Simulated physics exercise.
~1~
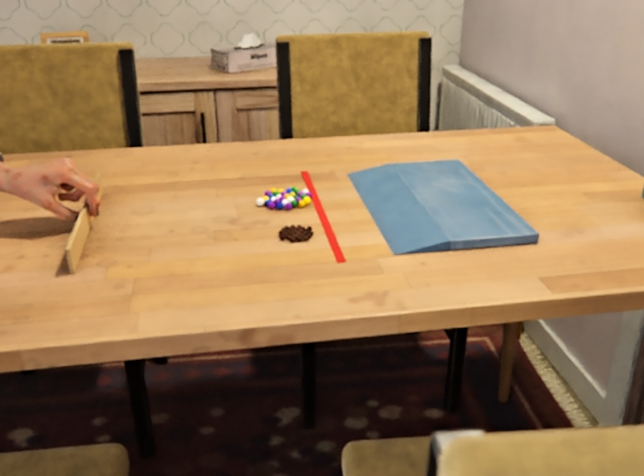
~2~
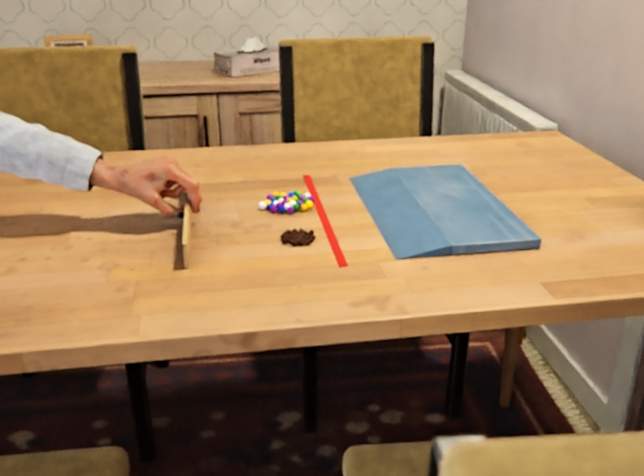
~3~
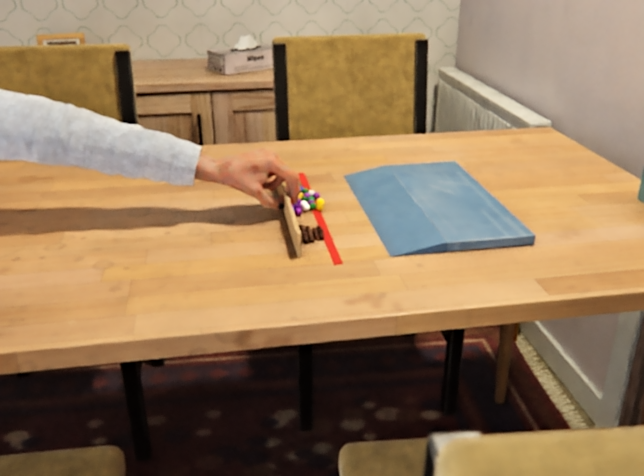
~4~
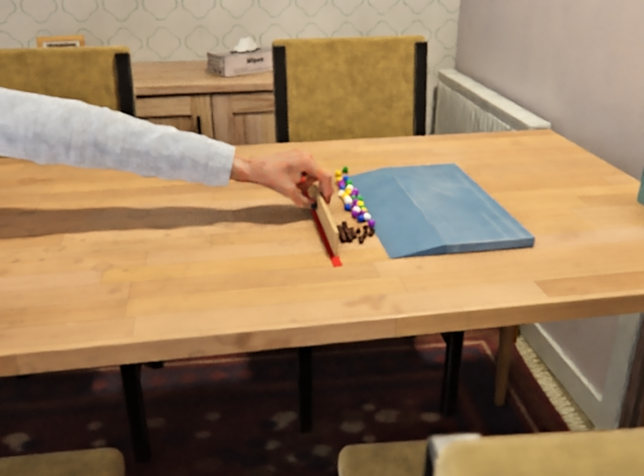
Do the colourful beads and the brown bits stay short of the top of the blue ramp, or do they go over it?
Both piles stay short of the top of the ramp. The hand stops at the red tape, and they end up around the ramp's near edge.
